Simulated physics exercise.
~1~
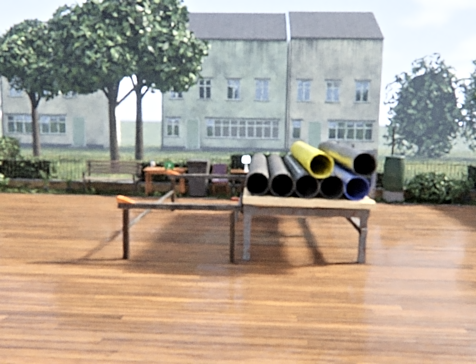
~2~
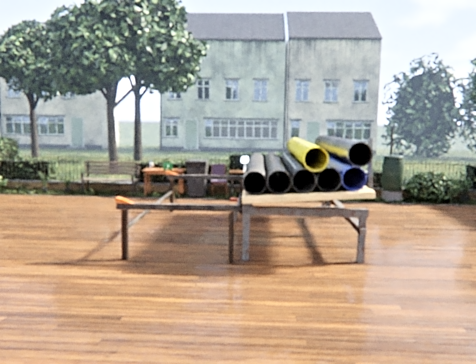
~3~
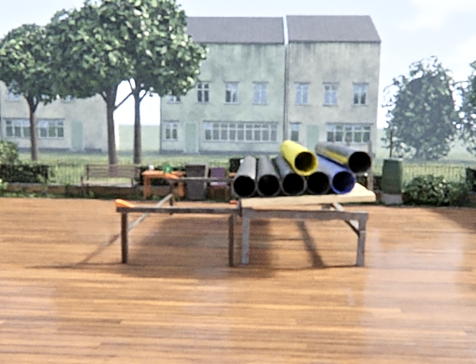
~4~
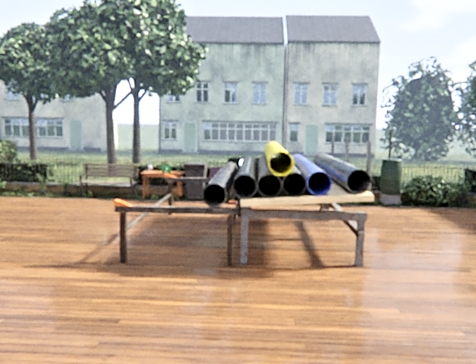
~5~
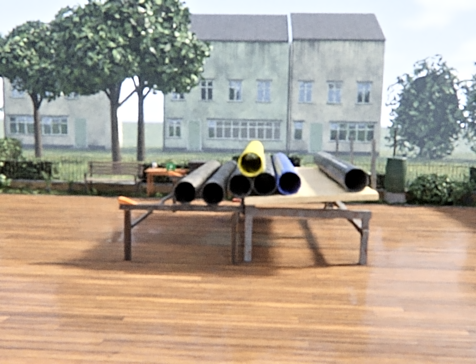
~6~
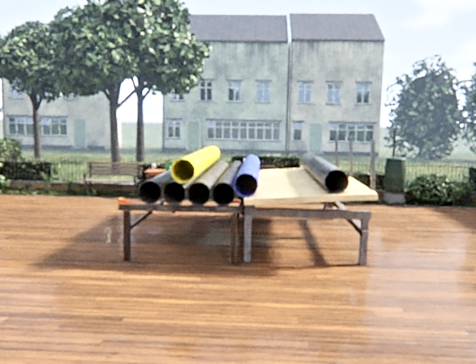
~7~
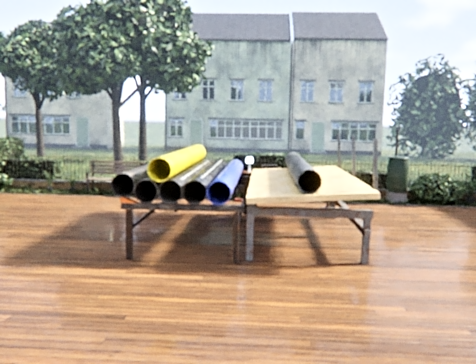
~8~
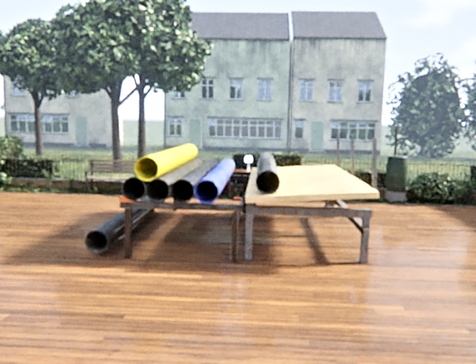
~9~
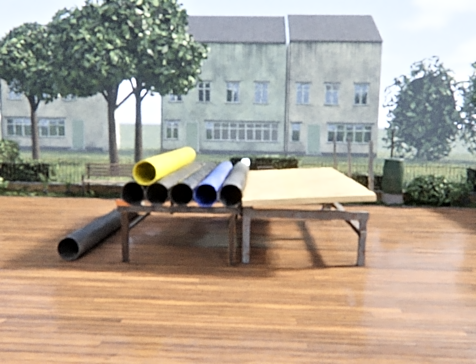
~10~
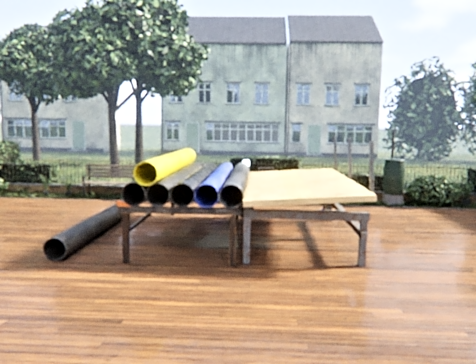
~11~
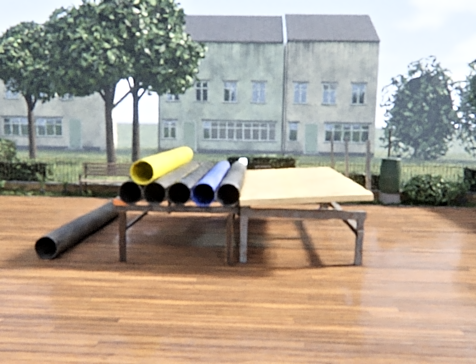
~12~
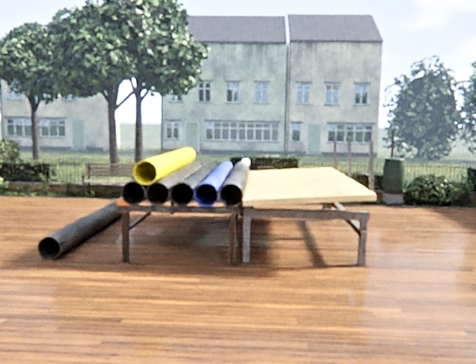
Tabletop tilting left and rolling stacked pipes onto the adjoining rack, one dark pipe dropping to the floor, blue and yellow staying up.
